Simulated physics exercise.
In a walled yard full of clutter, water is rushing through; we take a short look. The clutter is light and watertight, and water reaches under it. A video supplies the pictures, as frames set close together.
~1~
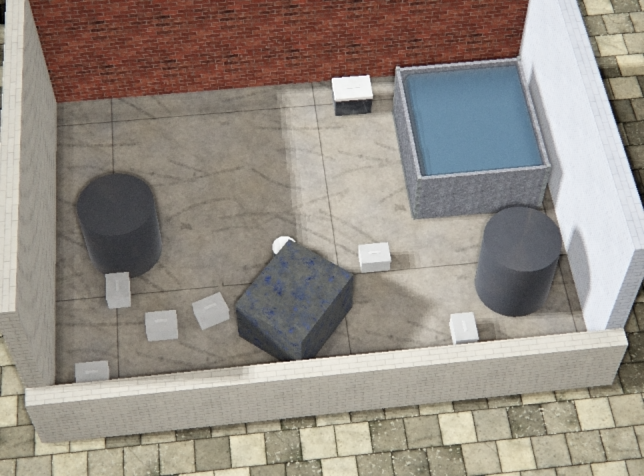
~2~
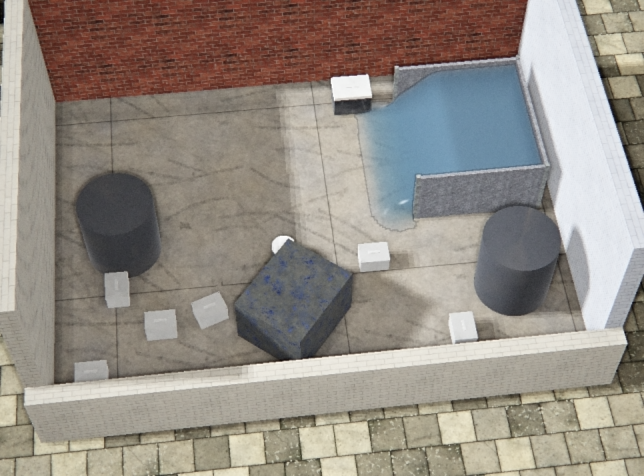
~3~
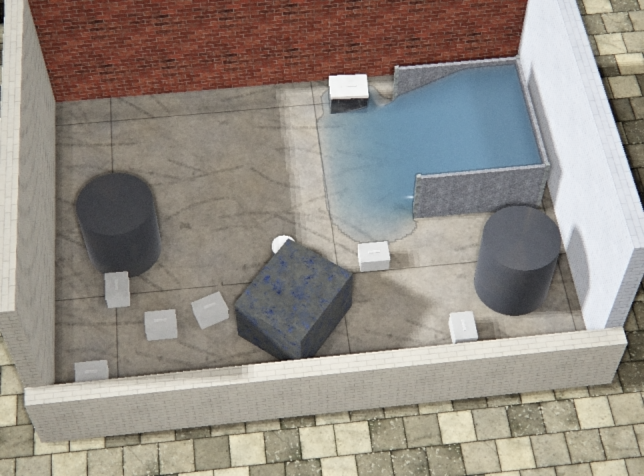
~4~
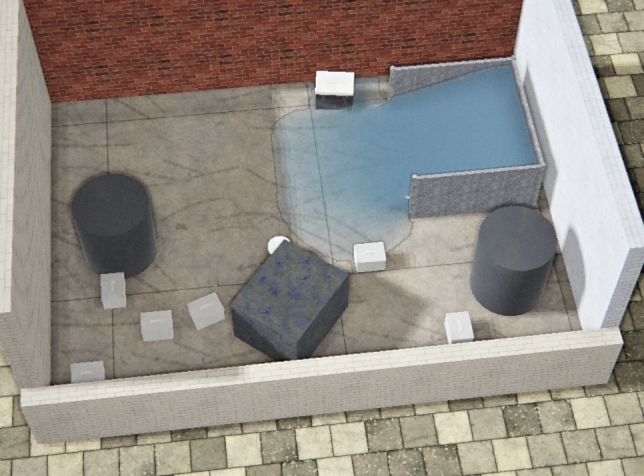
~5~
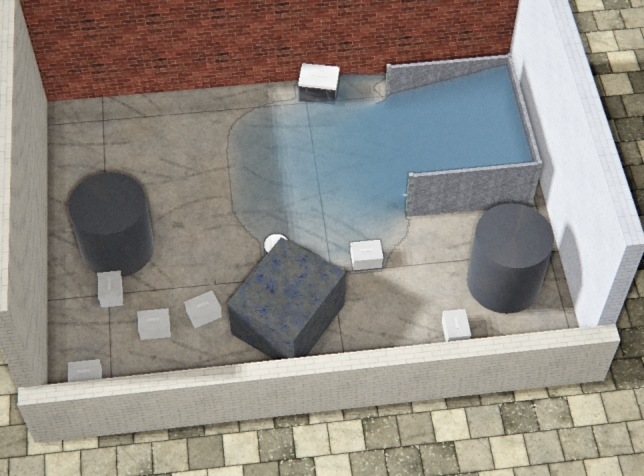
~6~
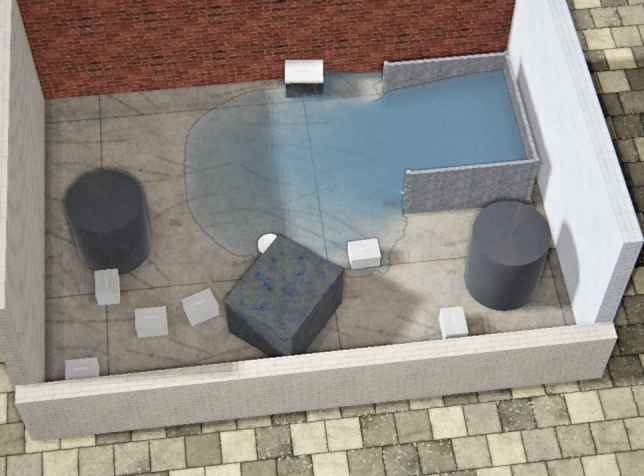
Water pours out of a stone-walled tank in the back right corner of a walled yard once its left side is open, and spreads left across the paved floor. It surrounds a white-topped block near the brick wall, which slides slowly left, while the dark cylinders and large dark block barely move.
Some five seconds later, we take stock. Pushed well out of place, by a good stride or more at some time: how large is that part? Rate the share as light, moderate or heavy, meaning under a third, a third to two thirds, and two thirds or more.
Heavy.
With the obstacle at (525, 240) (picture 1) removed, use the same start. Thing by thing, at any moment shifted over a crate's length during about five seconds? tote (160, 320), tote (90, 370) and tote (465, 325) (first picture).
Went a long way, then went a long way, then never got far.
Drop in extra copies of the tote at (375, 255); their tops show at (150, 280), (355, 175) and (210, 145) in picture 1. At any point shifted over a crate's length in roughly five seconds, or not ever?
The first travels far, the second travels far and the third travels far.
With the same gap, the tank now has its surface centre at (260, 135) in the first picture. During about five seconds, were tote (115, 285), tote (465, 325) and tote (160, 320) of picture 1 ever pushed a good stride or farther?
Object by object: Below the mark, below the mark, over the mark.
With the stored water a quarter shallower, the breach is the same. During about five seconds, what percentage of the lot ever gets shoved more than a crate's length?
60 % or so.
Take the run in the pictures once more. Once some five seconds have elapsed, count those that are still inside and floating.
By my count, 6.
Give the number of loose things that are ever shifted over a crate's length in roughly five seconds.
That works out to 7.
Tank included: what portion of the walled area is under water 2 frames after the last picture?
My answer would be close to 45 per cent.
A moment on, 2 of 8 are well off their spots; 1 afloat.
Next, 3 of 8 are well off their spots; 2 afloat.
Later, 7 of 8 are well off their spots; 5 afloat.
In the end, 7 of 8 are well off their spots, and 7 have been at some point; 6 afloat.
